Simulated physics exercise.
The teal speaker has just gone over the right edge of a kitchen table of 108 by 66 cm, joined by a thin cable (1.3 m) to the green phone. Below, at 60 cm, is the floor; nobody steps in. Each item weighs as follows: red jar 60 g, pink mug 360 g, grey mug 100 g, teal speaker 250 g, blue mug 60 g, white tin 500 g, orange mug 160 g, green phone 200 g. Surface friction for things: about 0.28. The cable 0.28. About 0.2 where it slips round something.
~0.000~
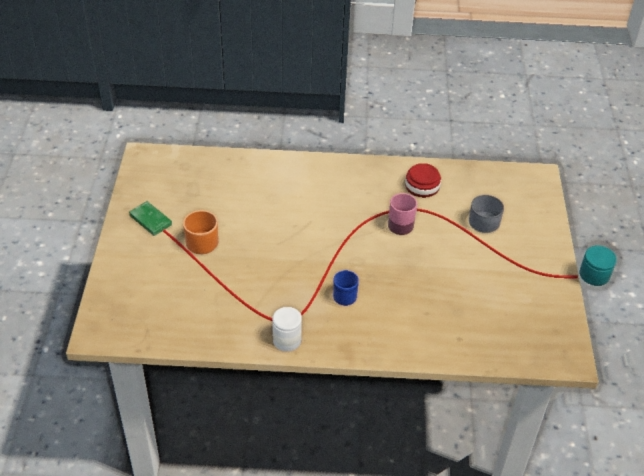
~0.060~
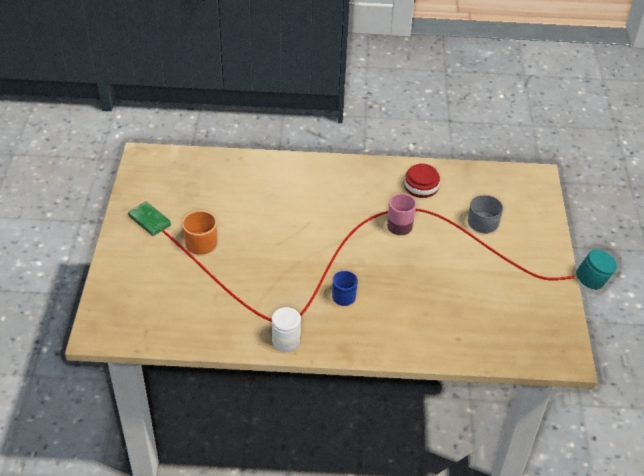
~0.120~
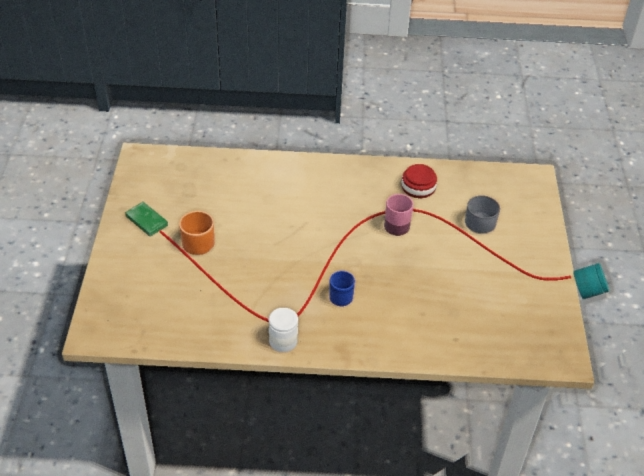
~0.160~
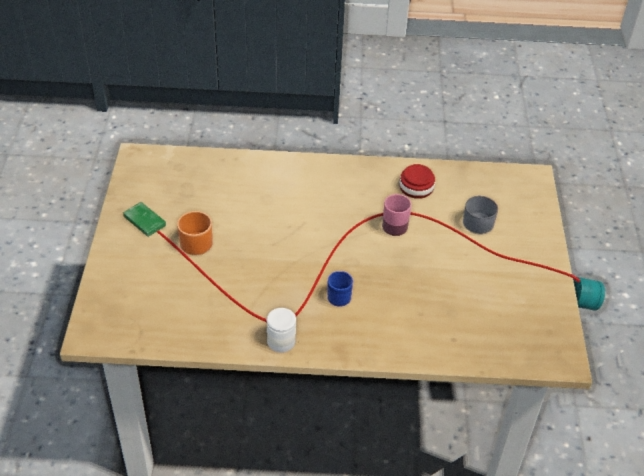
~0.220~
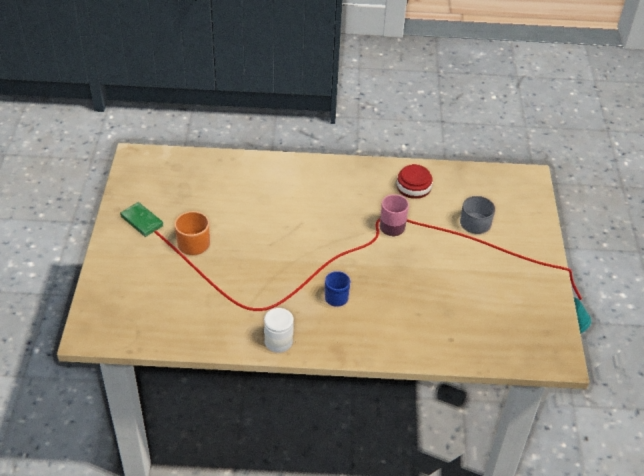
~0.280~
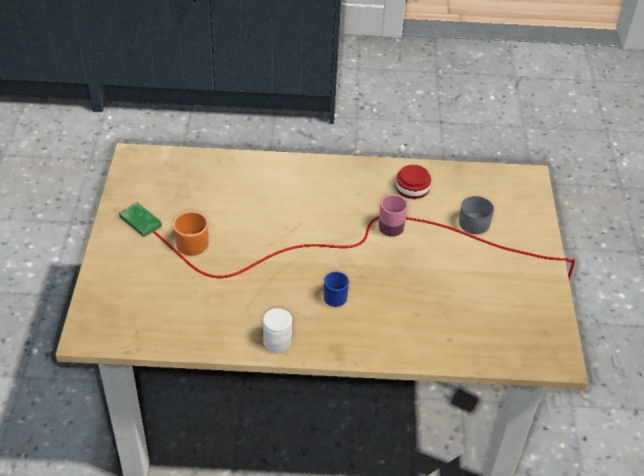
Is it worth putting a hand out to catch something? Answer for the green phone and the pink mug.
Per item: Green phone - no, leave it; pink mug - no, leave it.
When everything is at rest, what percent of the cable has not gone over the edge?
Around 55 in a hundred parts of its length.
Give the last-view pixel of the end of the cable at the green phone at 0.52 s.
Roughly (210, 235).
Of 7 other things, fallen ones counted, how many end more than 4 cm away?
Counting them up, I get 2.
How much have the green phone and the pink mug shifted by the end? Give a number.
Net shift, approx.: Green phone = 30 cm, pink mug = 2 cm.
At 0.5 s, the cable's tail end at (210, 235); green phone 13 cm off its start, pink mug 2 cm off its start, orange mug 17 cm off its start.
At 0.7 s, the cable's tail end at (263, 245); green phone 27 cm off its start, pink mug 2 cm off its start, orange mug 27 cm off its start.
At 1.0 s, the cable's tail end at (272, 247); green phone 28 cm off its start at (254, 253), pink mug 2 cm off its start at (397, 211), orange mug 27 cm off its start at (232, 146).
At 1.2 s, the cable's tail end at (272, 247); green phone 28 cm off its start, pink mug 2 cm off its start, orange mug 27 cm off its start.
At 2.4 s, the cable's tail end at (272, 247); green phone 28 cm off its start at (254, 253), pink mug 2 cm off its start at (397, 211), orange mug 27 cm off its start at (232, 146), teal speaker over the edge.
